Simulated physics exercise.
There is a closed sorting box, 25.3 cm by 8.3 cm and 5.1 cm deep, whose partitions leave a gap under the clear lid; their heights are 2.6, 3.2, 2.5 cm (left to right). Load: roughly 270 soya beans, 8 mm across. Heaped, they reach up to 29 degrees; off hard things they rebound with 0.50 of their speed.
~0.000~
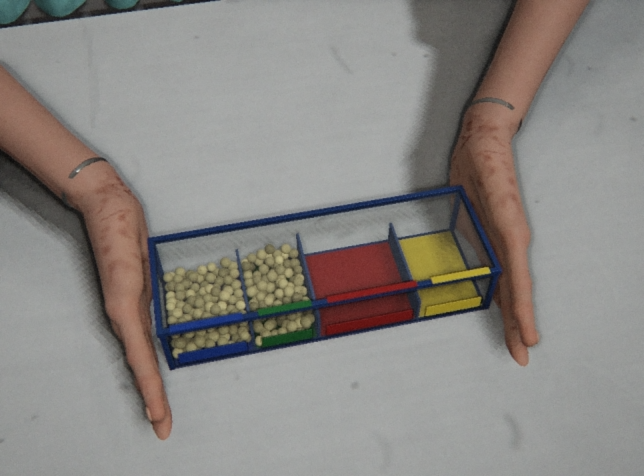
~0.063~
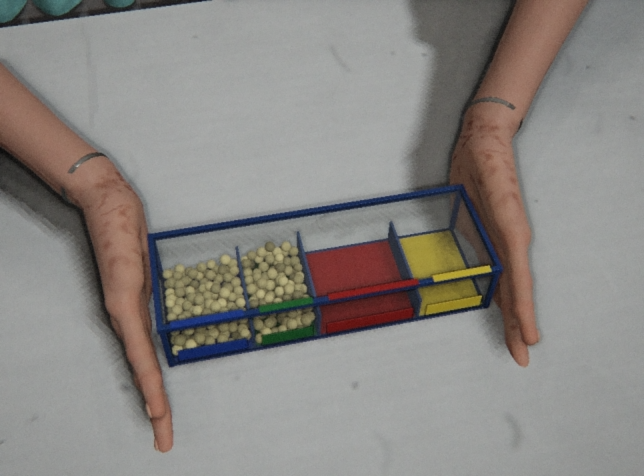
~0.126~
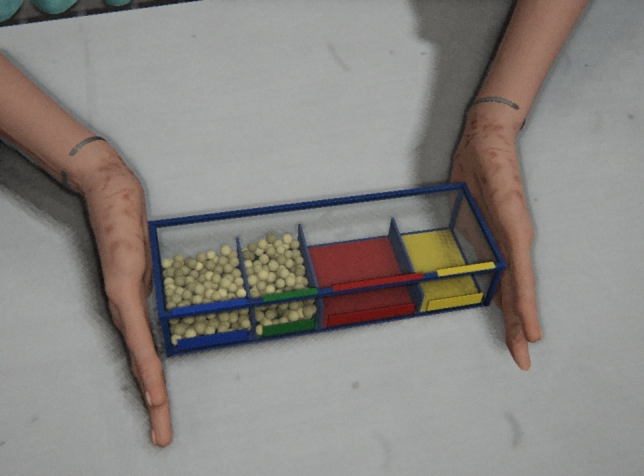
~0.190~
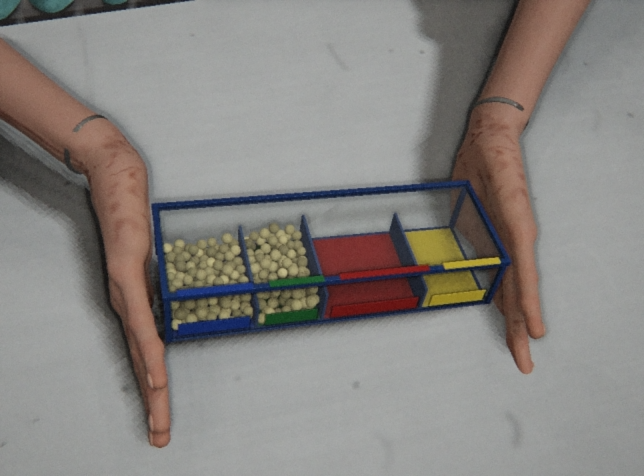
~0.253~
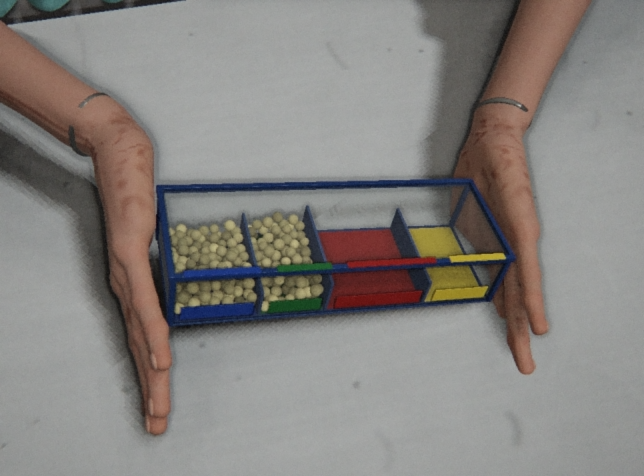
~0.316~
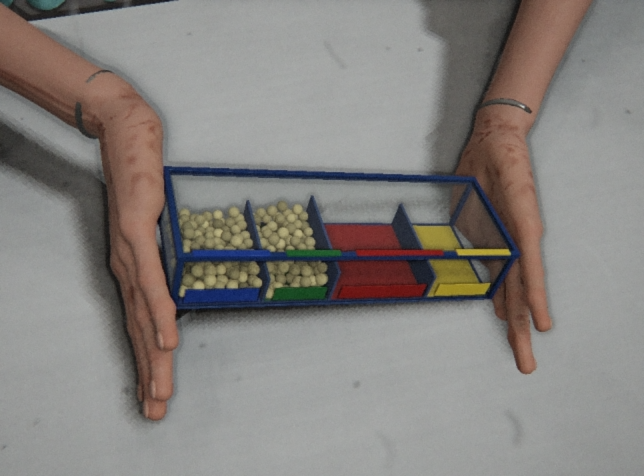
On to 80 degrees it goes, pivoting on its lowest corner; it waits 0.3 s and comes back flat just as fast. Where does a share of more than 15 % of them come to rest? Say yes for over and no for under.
Red: No; blue: Yes; green: Yes; yellow: Yes.
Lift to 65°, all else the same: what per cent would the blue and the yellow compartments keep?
Shares: Blue 45, yellow 5, in per cent.
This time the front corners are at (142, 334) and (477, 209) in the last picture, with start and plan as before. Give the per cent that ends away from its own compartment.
Then roughly 10 per cent.
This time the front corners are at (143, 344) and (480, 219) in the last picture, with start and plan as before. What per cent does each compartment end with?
Red = 0 %; blue = 65 %; green = 35 %; yellow = 0 %.
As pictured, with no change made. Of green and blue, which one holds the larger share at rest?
That would be the green compartment.
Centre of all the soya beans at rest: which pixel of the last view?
(296, 276).
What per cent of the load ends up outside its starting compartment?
Around 40 per cent.
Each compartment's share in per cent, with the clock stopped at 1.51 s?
The split is red at 10, blue at 35, green at 45 and yellow at 10 per cent.
Then, at 1.51 s, tilt 80 degrees; red 10 %, blue 35 %, green 45 %, yellow 10 %.
After 2.31 s, tilt 40 degrees; red 5 %, blue 25 %, green 35 %, yellow 35 %.
After 3.13 s, tilt 0 degrees; red 5 %, blue 25 %, green 35 %, yellow 35 %.
In the end, at 3.6 s, red 5 %, blue 25 %, green 35 %, yellow 35 %.
